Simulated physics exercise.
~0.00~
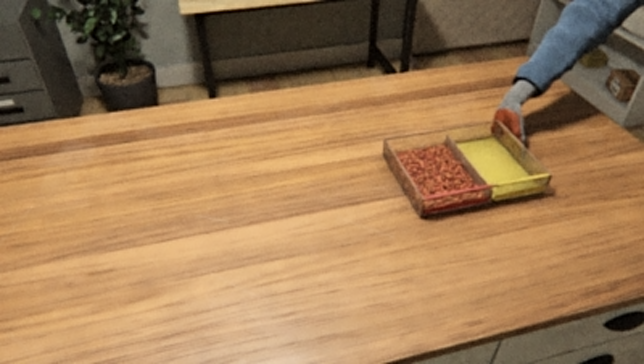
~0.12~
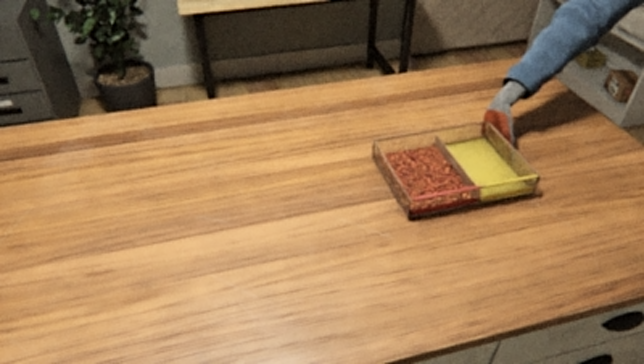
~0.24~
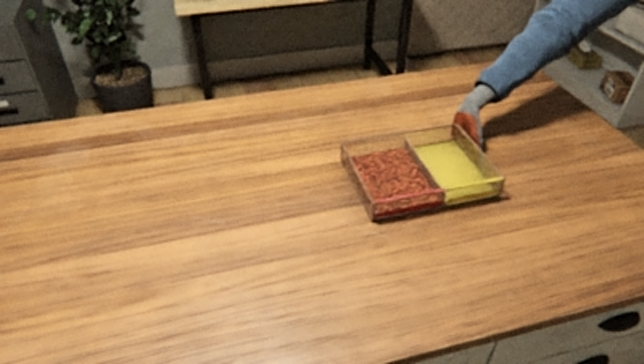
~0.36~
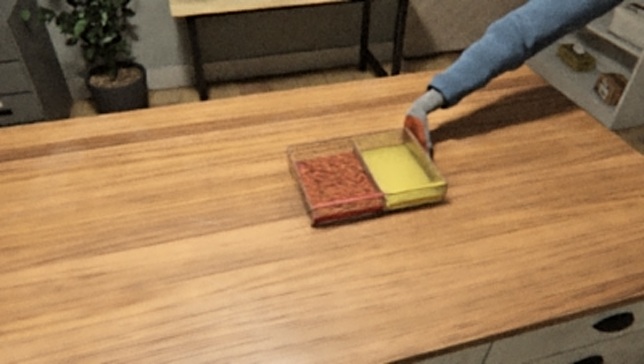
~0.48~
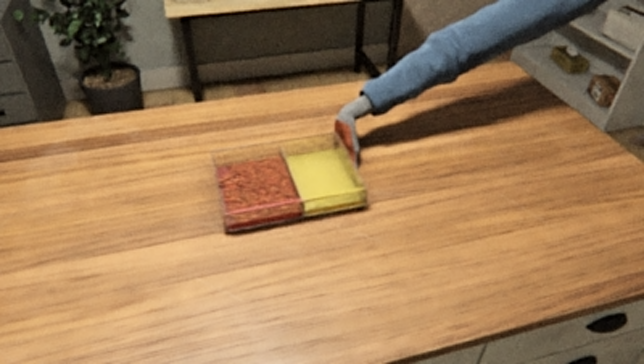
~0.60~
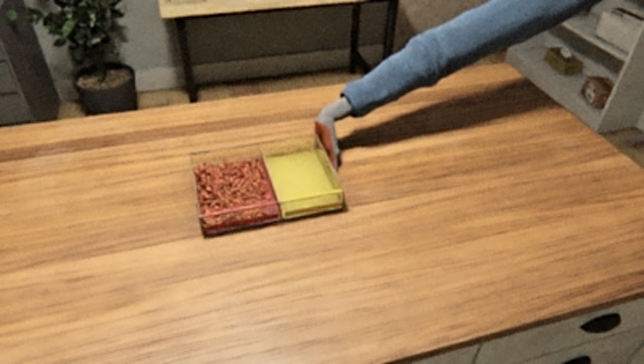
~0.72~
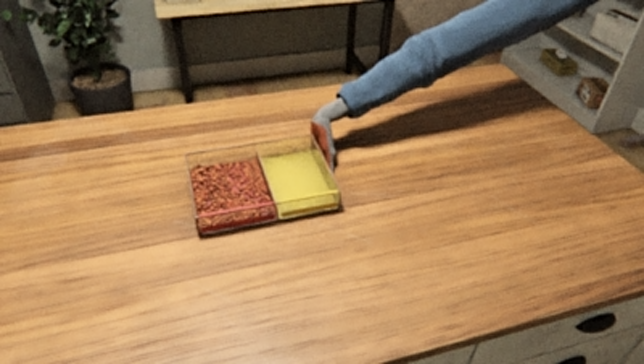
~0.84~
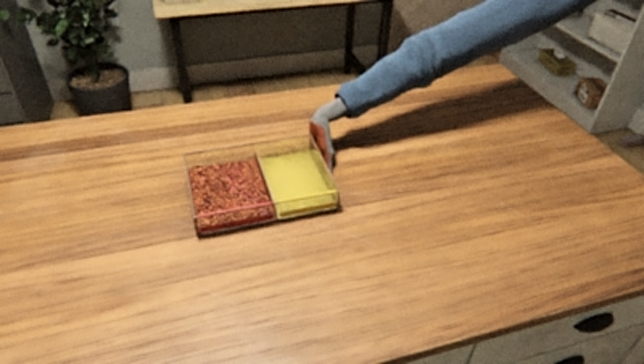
A blue-sleeved arm slid a clear divided tray, with red pellets on one side and yellow on the other, leftward across a wooden table, then stopped it and kept hold, the red pellets still in their own section.
